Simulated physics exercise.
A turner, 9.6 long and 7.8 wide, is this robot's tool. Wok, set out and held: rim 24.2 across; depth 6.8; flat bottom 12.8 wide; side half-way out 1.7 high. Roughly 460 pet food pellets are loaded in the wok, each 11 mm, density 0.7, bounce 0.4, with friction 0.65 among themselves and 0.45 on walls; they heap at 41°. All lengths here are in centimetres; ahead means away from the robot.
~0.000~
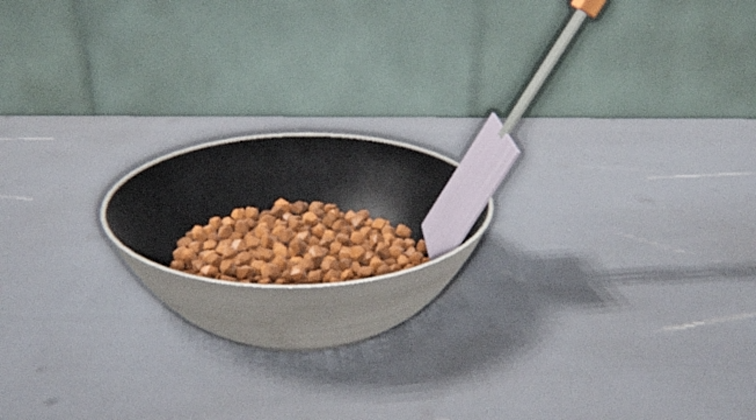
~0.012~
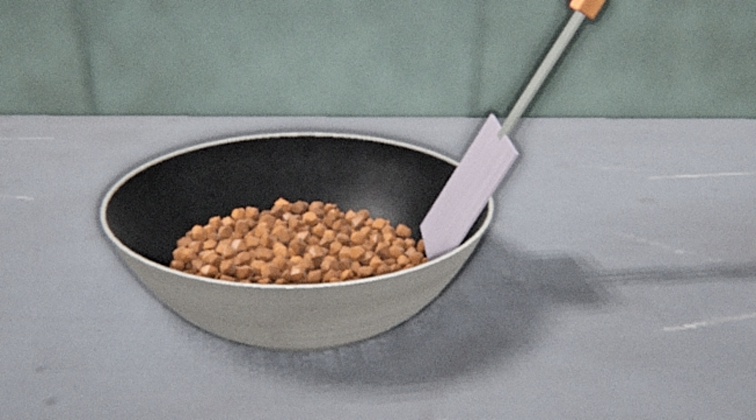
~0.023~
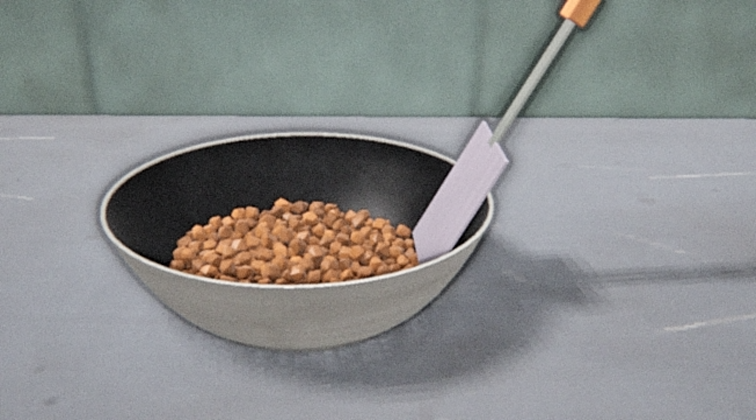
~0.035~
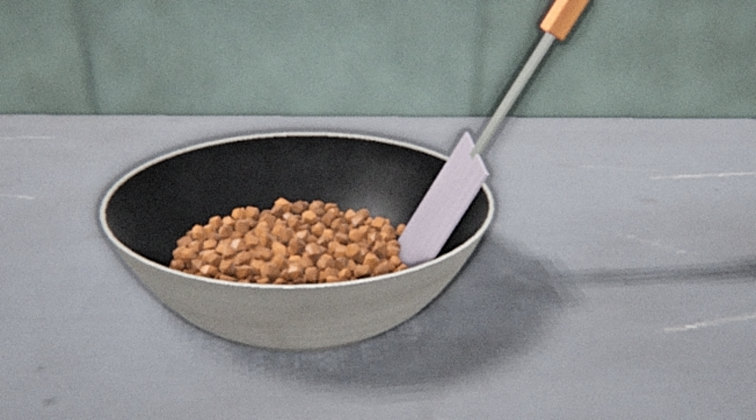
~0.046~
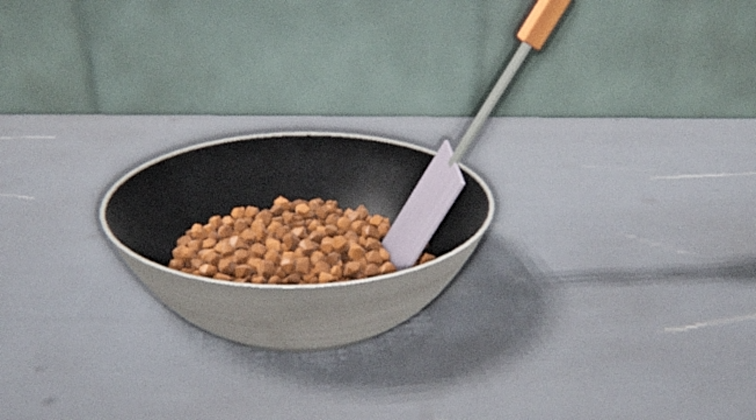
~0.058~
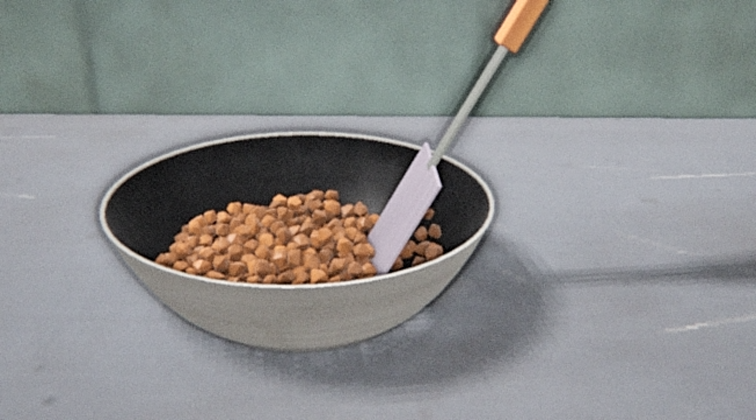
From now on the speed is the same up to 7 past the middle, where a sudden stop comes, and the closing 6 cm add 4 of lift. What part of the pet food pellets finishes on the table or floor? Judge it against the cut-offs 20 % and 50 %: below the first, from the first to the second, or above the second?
From 20 to 50 %.
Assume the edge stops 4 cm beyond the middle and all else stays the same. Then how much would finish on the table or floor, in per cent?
Changed stop: Approx. 10 %.
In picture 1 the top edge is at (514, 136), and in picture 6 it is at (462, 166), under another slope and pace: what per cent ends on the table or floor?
My guess would be close to 20 per cent.
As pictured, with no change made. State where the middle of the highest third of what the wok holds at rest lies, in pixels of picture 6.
The centre sits at about (186, 241).
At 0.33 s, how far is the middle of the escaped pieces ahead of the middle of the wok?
I'd say some 20 centimetres.
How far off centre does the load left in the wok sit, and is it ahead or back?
Ahead of centre, near 4.0 centimetres.
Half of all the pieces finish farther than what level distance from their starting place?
Distance: Around 5 cm.
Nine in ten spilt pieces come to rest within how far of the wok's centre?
About 45 cm.
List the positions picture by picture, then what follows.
The first frame shows turner top edge at (506, 131), sloping 62°; upper third of the load around (295, 254), from x 175 to 430, top at y 205; 462 in the wok.
The second frame shows turner top edge at (504, 133), sloping 62°; upper third of the load around (295, 254), from x 175 to 430, top at y 205.
The third frame shows turner top edge at (495, 140), sloping 62°; upper third of the load around (295, 254), from x 175 to 430, top at y 205.
The fourth frame shows turner top edge at (477, 152), sloping 62°; upper third of the load around (296, 254), from x 175 to 425, top at y 205.
The fifth frame shows turner top edge at (455, 160), sloping 62°; upper third of the load around (302, 251), from x 175 to 430, top at y 205.
The sixth frame shows turner top edge at (433, 163), sloping 62°; upper third of the load around (294, 247), from x 165 to 435, top at y 195; 462 in the wok.
By 0.09 s, sloping 62°, highest piece 8 above the table; 462 in the wok.
By 0.11 s, sloping 62°, highest piece 11 above the table; 460 in the wok, 2 on the blade or in flight.
By 0.33 s, sloping 62°, highest piece 21 above the table; 329 in the wok, 29 on the table or floor, 104 on the blade or in flight.
By 1.38 s, sloping 62°, highest piece 6 above the table; 329 in the wok, 133 on the table or floor.
Final count, 329 in the wok, 133 on the table or floor. That is 29 % on the table or floor.
